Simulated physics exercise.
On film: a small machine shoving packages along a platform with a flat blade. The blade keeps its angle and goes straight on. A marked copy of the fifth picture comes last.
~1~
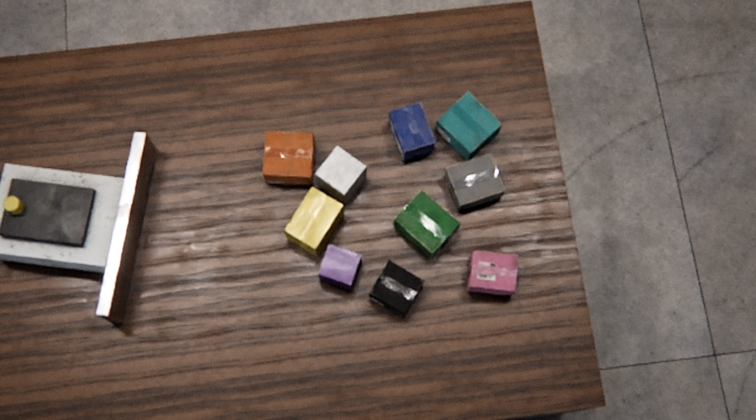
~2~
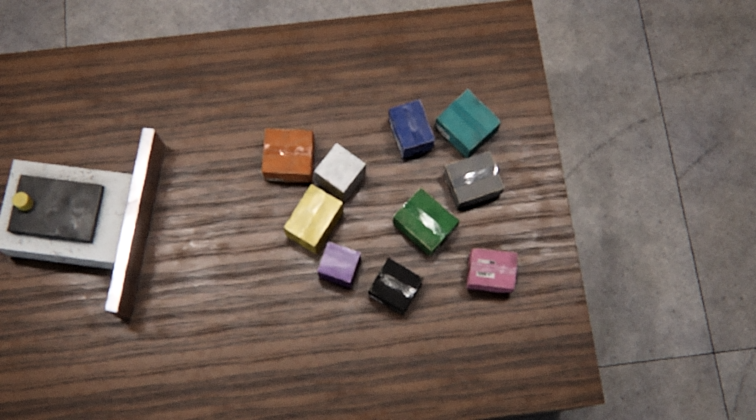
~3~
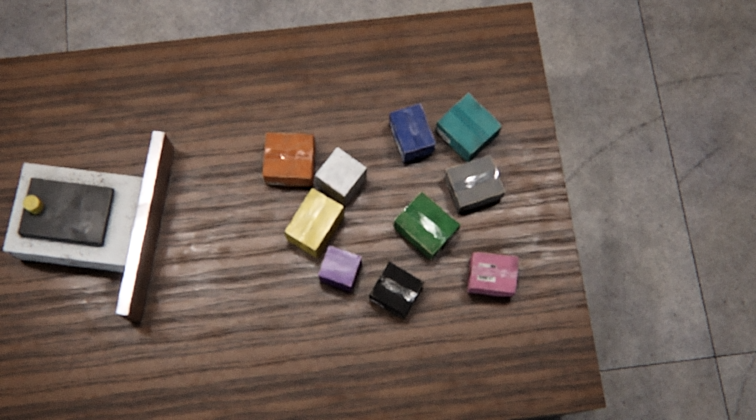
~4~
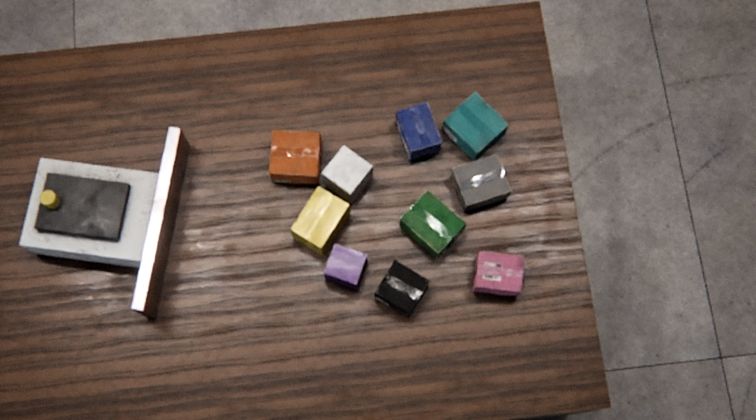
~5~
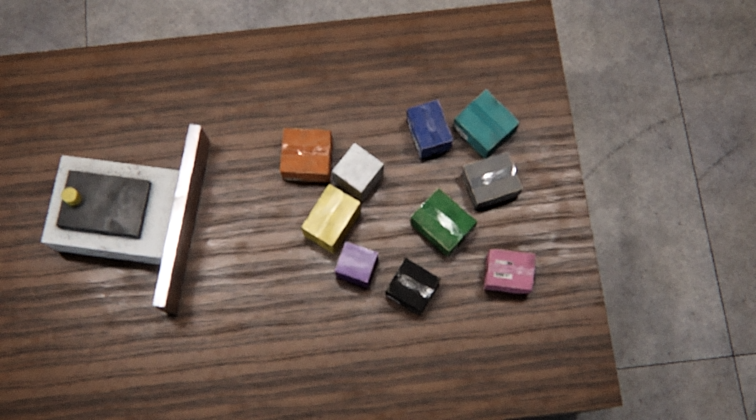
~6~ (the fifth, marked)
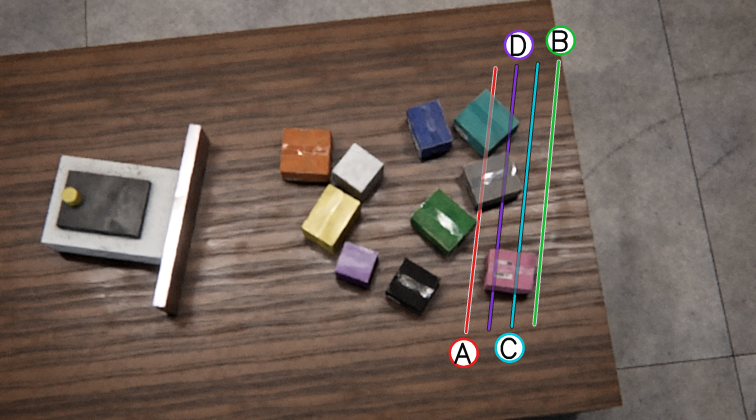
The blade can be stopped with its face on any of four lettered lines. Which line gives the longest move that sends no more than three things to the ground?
It can go as far as C.
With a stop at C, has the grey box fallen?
Yes.
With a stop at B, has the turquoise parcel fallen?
Yes.
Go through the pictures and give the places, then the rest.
The first picture shows white crate (341, 176); green parcel (427, 224); yellow crate (315, 222).
The second picture shows robot (63, 209); orange box (289, 156).
The third picture shows robot (73, 212); black box (397, 291).
The fourth picture shows robot (89, 207); grey box (481, 183).
The fifth picture shows robot (110, 204); blue parcel (429, 130); white crate (359, 173); green parcel (444, 222).
On the copy, A at (482, 195); B at (547, 188); C at (525, 190); D at (504, 193).
On C. First, robot (236, 191); orange box (345, 155); white crate (384, 171).
Then, robot (361, 177); turquoise parcel (535, 103); grey box (541, 193).
Finally, robot (459, 167); white crate over the edge; grey box over the edge; three fallen.
By contrast, A is within the limit but short; B drops five; D is within the limit but short.
